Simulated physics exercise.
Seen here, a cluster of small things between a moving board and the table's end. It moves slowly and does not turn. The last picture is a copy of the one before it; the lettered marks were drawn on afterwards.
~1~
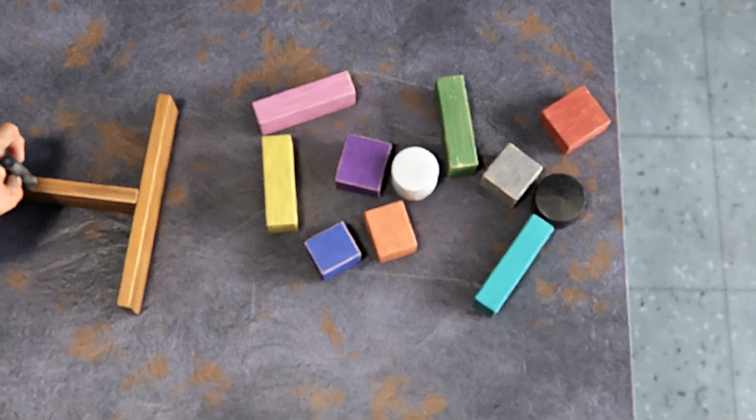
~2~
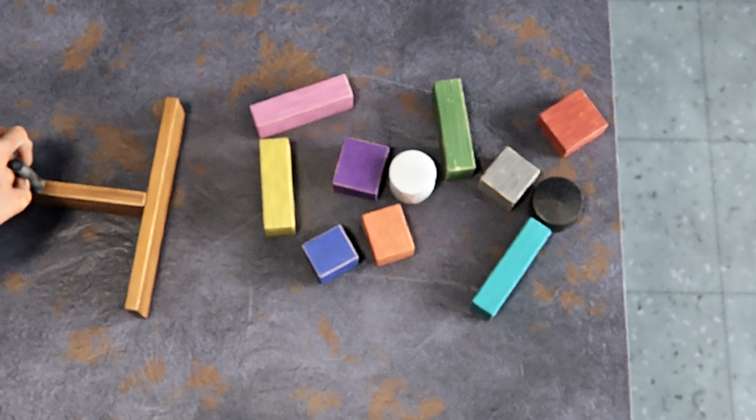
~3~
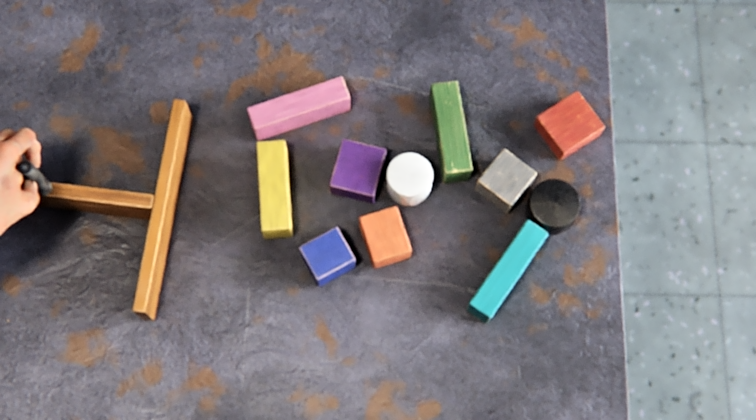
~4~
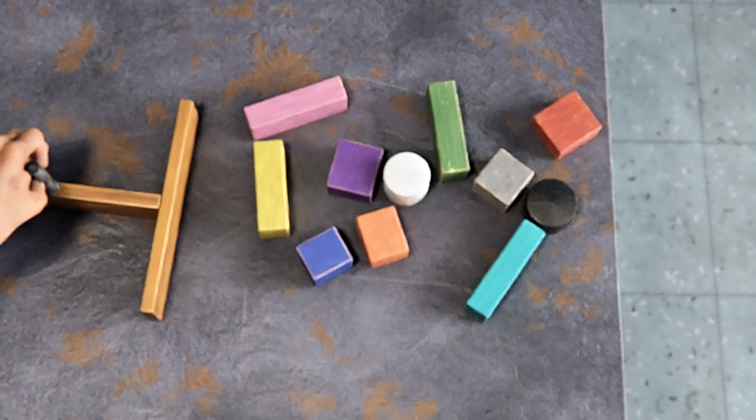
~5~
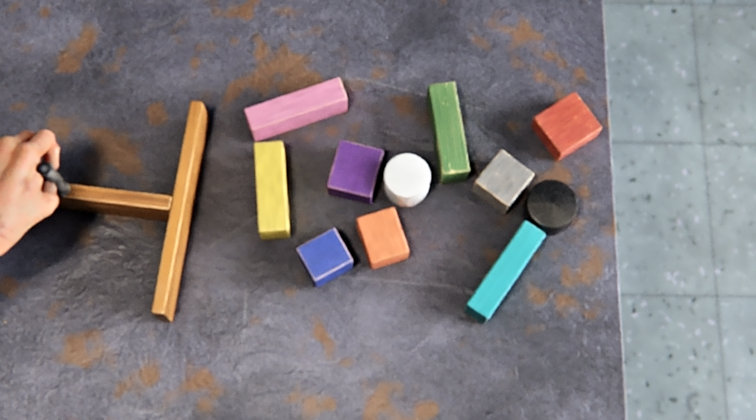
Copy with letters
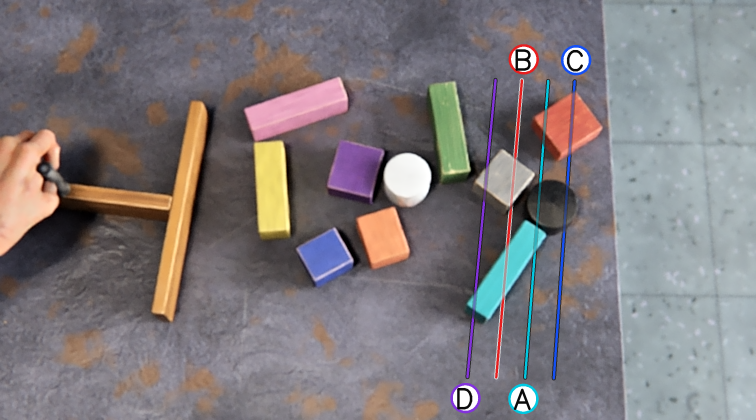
On a dark, rust-speckled tabletop, a hand at the left slowly pushed a wooden T-shaped board a short way right toward a cluster of colourful blocks and round pieces, which stayed in their arrangement.
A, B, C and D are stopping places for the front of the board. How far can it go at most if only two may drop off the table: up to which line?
Up to line B.
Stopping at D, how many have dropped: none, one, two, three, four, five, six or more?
By then, one.
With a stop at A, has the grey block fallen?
By then, yes.
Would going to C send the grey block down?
Yes.
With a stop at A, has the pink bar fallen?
By then, no.
On the marked copy, A at (537, 223); B at (510, 223); C at (565, 223); D at (482, 222).
Following B. Soon after the start, board (299, 205); pink bar (371, 102); purple block (365, 172).
Later, board (420, 207); black tin (594, 226); red block (578, 122).
In the end, board (510, 209); grey block over the edge; white tin (614, 179); one fallen.
As for the rest, A drops three; C drops six; D is within the limit but short.
